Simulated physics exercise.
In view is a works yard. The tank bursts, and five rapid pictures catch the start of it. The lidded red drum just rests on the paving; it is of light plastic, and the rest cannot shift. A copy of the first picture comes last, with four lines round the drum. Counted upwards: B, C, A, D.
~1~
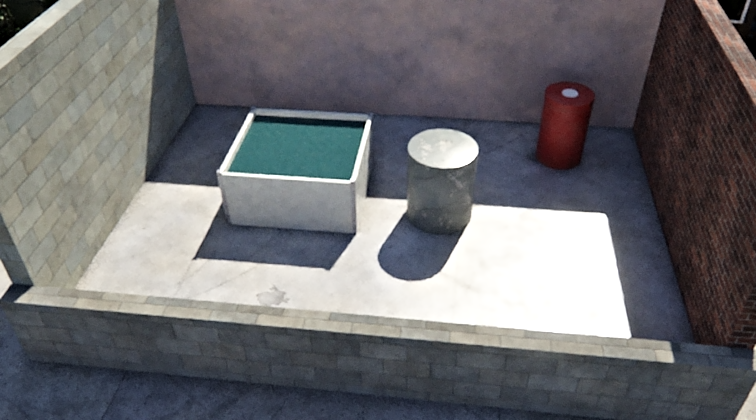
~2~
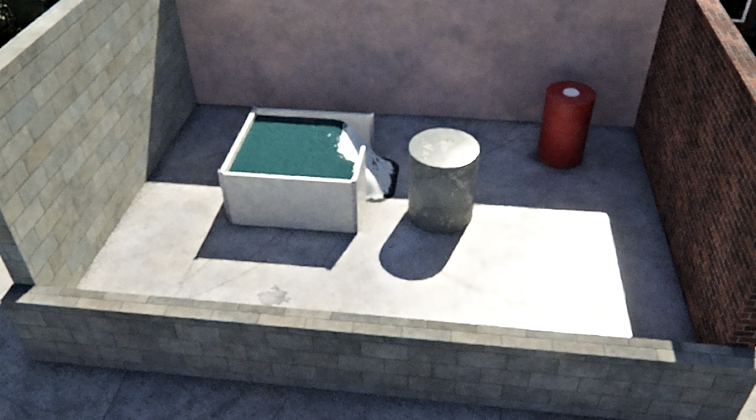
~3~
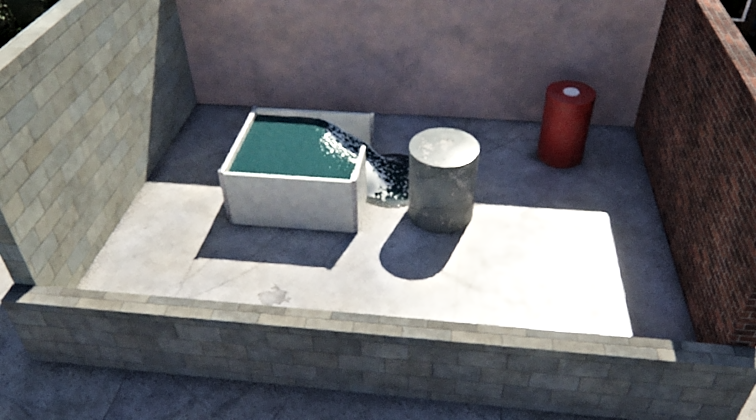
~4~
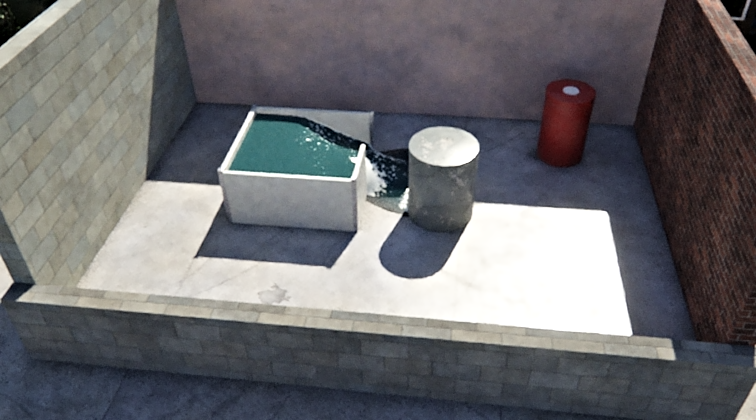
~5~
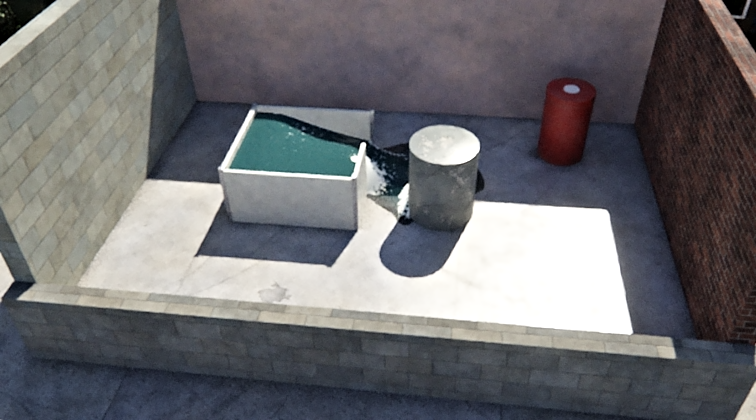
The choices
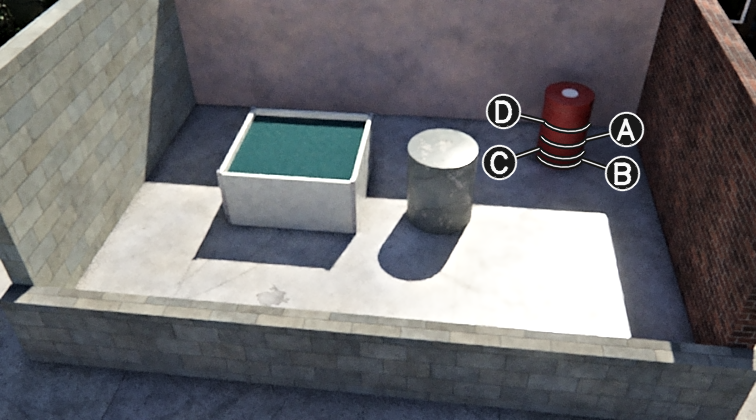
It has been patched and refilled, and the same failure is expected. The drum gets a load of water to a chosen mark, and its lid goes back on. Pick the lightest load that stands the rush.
Take A.
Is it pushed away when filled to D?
No, that is safe.
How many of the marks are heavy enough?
Two of them.
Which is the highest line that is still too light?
The answer is C.
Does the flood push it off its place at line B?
Yes, that goes wrong.
On the marked copy, A at (565, 146); B at (561, 167); C at (562, 158); D at (567, 131); from the bottom up B, C, A, D.
Choosing A, it does not move.
Choosing B, it is pushed about 3 times its own width away.
Choosing C, it is pushed about its own width away.
Choosing D, it does not move.
